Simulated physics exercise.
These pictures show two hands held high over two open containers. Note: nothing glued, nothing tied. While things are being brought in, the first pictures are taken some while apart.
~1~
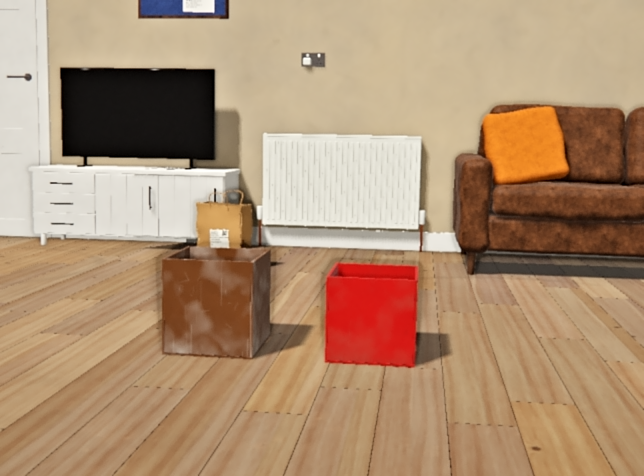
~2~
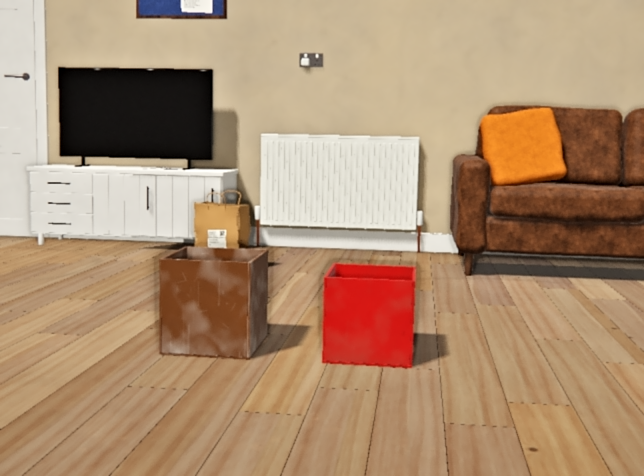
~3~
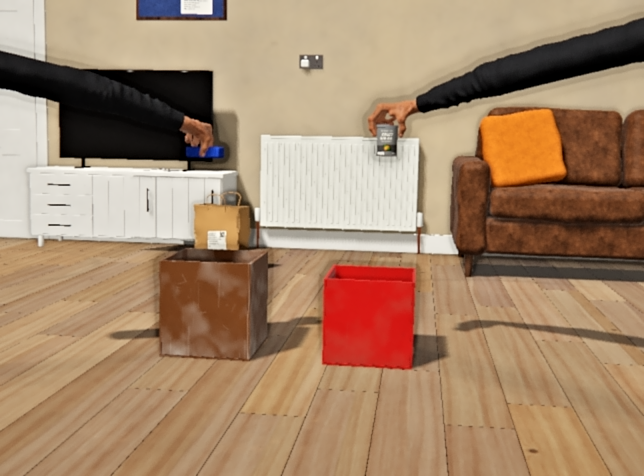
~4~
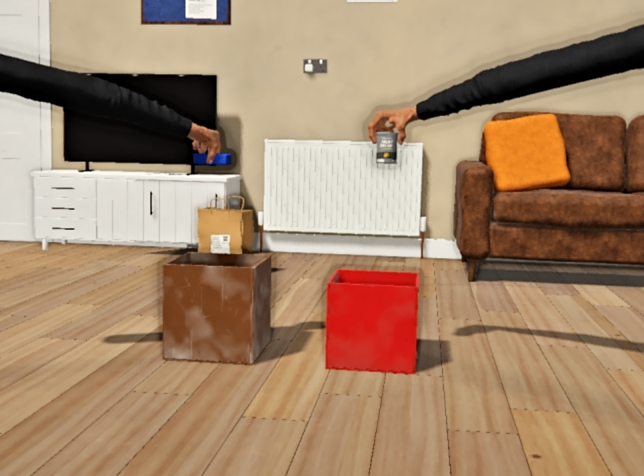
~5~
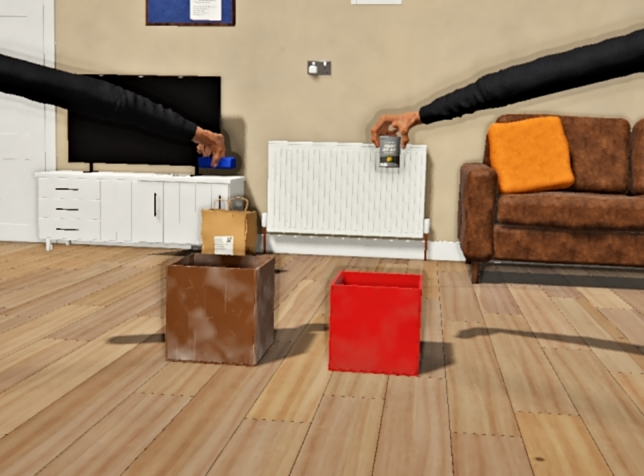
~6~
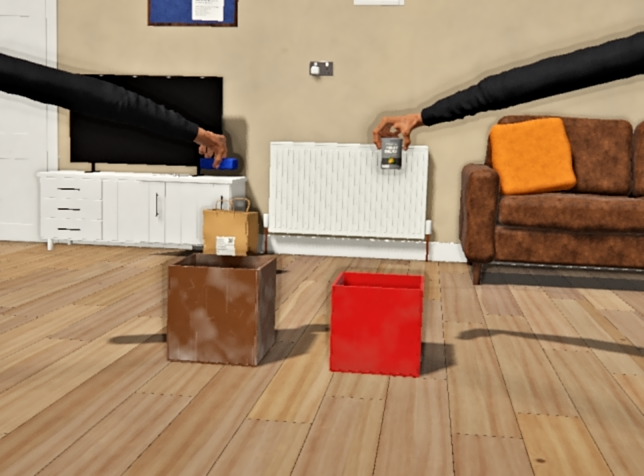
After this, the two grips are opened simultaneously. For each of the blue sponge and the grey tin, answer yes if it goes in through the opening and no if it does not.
Blue sponge: Yes, grey tin: Yes.
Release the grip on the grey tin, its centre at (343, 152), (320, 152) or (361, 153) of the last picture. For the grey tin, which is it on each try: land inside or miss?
So, taking them in order, it fails to go in, it fails to go in and it drops in.
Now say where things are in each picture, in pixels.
Right crate (373, 312), in the first frame.
Left basket (216, 300), in the second frame.
Still on the way; blue sponge (205, 152); right crate (371, 314), in the third frame.
Still on the way; grey tin (387, 148); left basket (219, 306), in the fourth frame.
Still on the way; blue sponge (217, 163); right crate (377, 321), in the fifth frame.
In place, still held; blue sponge (219, 164); grey tin (392, 154); left basket (224, 307), in the sixth frame.
Then, 0.20 s past the last view, blue sponge in the air near (218, 203); grey tin in the air near (390, 194).
Then, 0.34 s past the last view, blue sponge in the air near (217, 300); grey tin in the air near (386, 294).
Finally, the blue sponge is caught, near (216, 345); the grey tin is caught, near (384, 346).
